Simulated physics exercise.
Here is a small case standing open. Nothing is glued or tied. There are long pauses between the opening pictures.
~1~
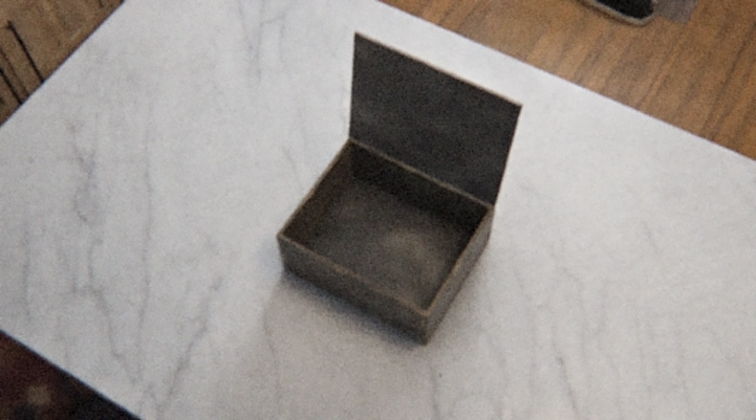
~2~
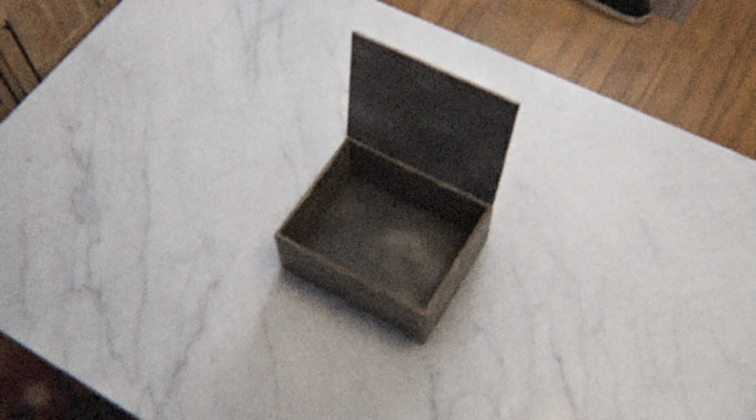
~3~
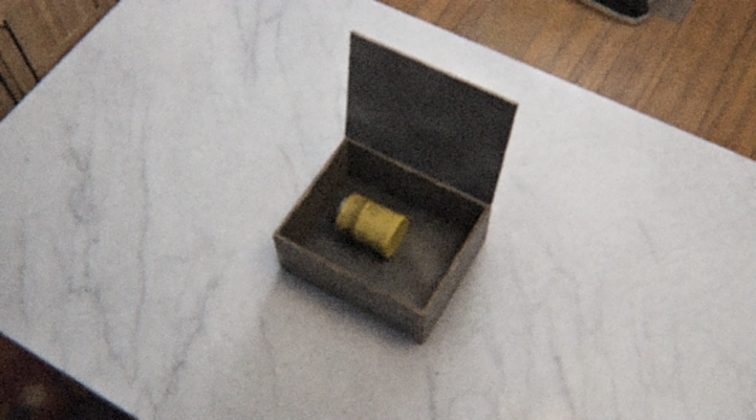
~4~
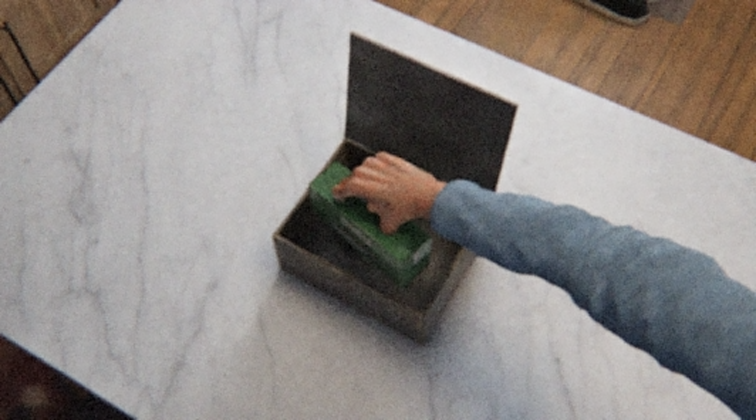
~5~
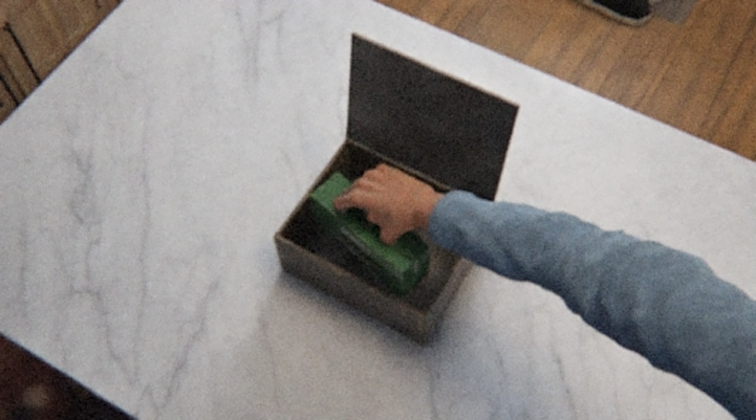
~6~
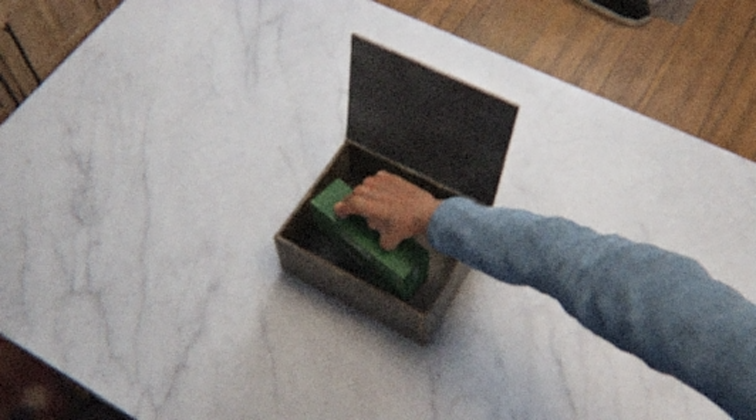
At the start, a small dark case stands open and empty on a pale marble surface. A yellow tin then appears inside it, and next a hand in a blue sleeve, reaching from the right, lowers a green packet a short way into the case, still gripping it.
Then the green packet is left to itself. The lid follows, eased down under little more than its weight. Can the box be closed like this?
The lid sits on the rim.
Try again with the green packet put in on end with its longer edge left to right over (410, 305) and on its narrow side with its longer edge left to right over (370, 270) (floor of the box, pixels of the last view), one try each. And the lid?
First try: It will not close; second try: It shuts flat.
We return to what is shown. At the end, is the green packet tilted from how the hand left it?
It keeps its pose.
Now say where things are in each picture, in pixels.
In the first picture, the last thing is not in view yet.
In the second picture, the last thing is not in view yet.
In the third picture, the last thing is not in view yet; yellow tin (371, 224).
The fourth picture shows coming down; green packet (369, 225).
The fifth picture shows coming down; green packet (370, 235).
The sixth picture shows put in, still held; green packet (370, 241).
Then, 0.50 s later than the last frame, green packet moved a little near (377, 263); yellow tin moved a little.
Then, 1.50 s later than the last frame, lid 70° above the rim; green packet moved a little near (377, 263); yellow tin moved about its own width.
Then, 1.80 s later than the last frame, lid 32° above the rim; green packet moved a little near (377, 263); yellow tin moved about its own width.
Then, 2.00 s later than the last frame, lid shut; green packet moved a little near (377, 263); yellow tin moved about its own width.
When it is over, lid shut; moved from the start, yellow tin and green packet. End places, in pixels of the last picture, green packet near (377, 263).
